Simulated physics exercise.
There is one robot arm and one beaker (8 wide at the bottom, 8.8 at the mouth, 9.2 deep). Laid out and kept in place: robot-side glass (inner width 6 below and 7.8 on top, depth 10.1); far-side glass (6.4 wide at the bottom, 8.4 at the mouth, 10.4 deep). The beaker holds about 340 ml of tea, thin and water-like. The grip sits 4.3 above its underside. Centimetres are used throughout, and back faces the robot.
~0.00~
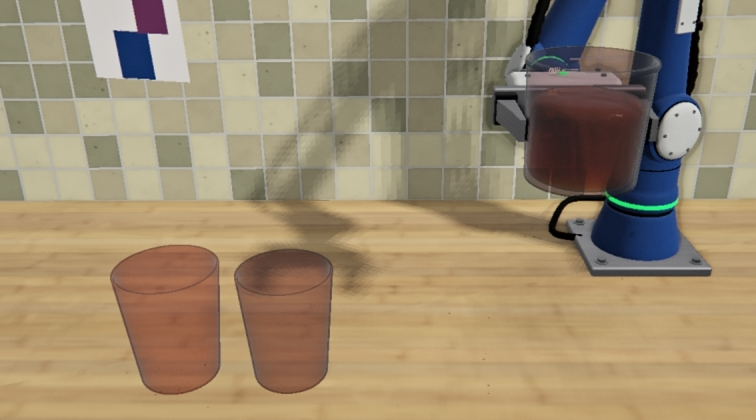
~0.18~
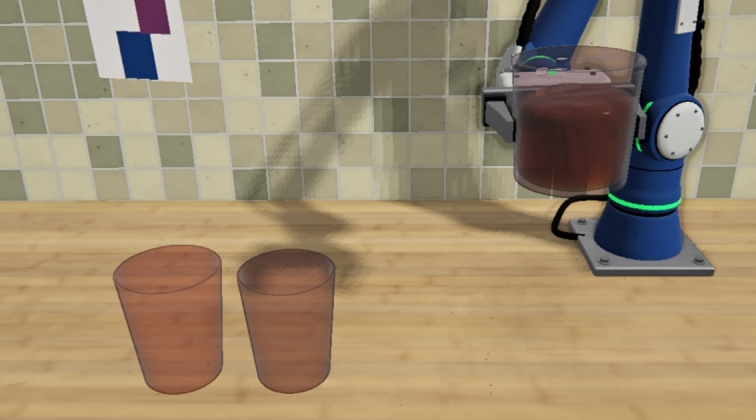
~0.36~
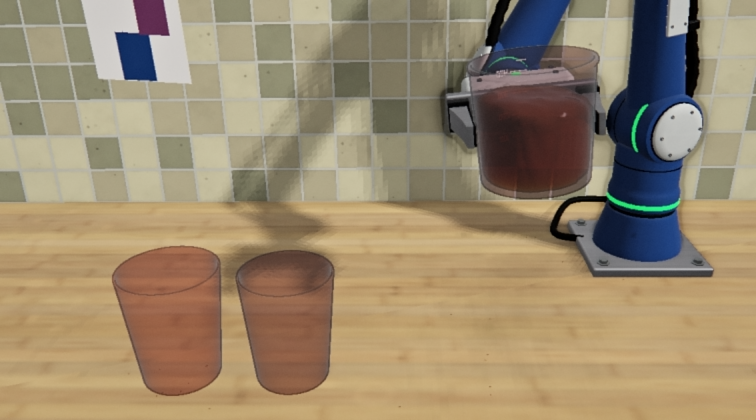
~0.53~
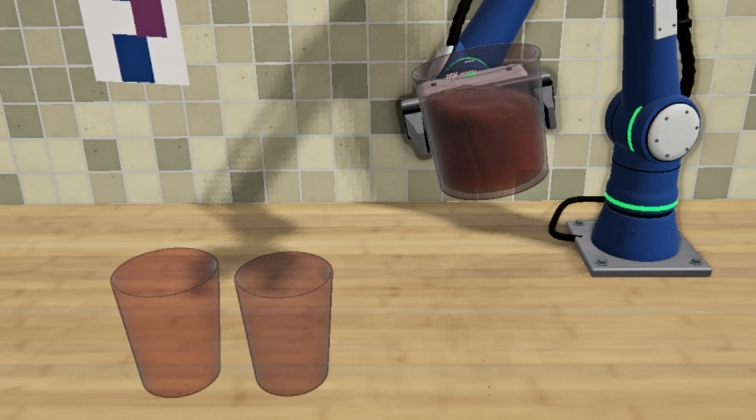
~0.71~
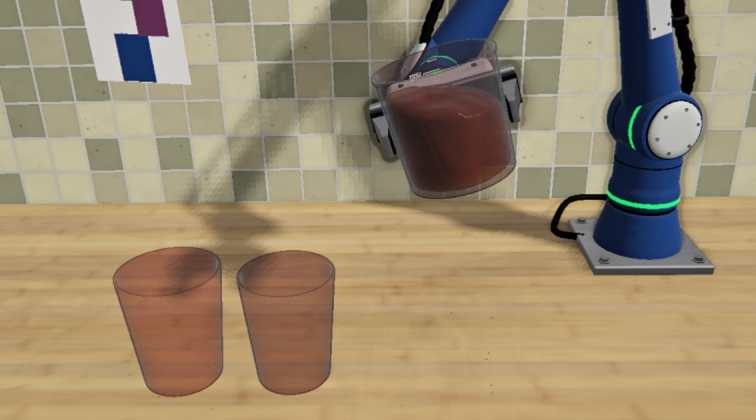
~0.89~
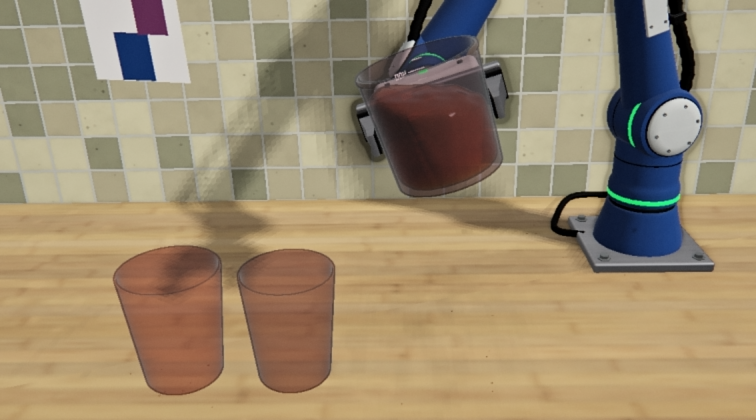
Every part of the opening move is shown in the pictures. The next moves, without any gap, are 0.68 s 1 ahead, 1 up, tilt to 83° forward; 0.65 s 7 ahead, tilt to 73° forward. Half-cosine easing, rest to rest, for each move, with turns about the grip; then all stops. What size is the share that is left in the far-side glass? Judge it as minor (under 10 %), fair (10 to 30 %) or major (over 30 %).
Minor.
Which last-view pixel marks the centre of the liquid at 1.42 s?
(393, 144).
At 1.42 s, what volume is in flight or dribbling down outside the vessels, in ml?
Volume outside the vessels: Near 35 ml.
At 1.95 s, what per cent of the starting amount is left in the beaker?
Share still held: Near 25 %.
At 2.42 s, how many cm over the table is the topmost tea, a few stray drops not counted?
It gets up to close to 22 centimetres, I'd say.
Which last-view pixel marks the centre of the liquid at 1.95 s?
Around (304, 268).
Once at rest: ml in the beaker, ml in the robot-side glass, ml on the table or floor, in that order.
Roughly 60, 180, 80 ml.
By 1.42 s, tilted 76° forward, liquid up to 26 above the table; 285 ml in the beaker, 20 ml in the robot-side glass, 35 ml in the air or running down outside.
By 1.95 s, tilted 77° forward, liquid up to 40 above the table; 175 ml in the robot-side glass, 90 ml in the beaker, 30 ml on the table or floor, 45 ml in the air or running down outside.
By 2.42 s, tilted 73° forward, liquid up to 74 above the table; 175 ml in the robot-side glass, 80 ml on the table or floor, 65 ml in the beaker, 15 ml in the far-side glass, 5 ml in the air or running down outside.
By 3.22 s, tilted 73° forward, liquid up to 22 above the table; 180 ml in the robot-side glass, 85 ml on the table or floor, 60 ml in the beaker, 15 ml in the far-side glass.
Final state, 180 ml in the robot-side glass, 85 ml on the table or floor, 60 ml in the beaker, 15 ml in the far-side glass. That is 5 % in the far-side glass.
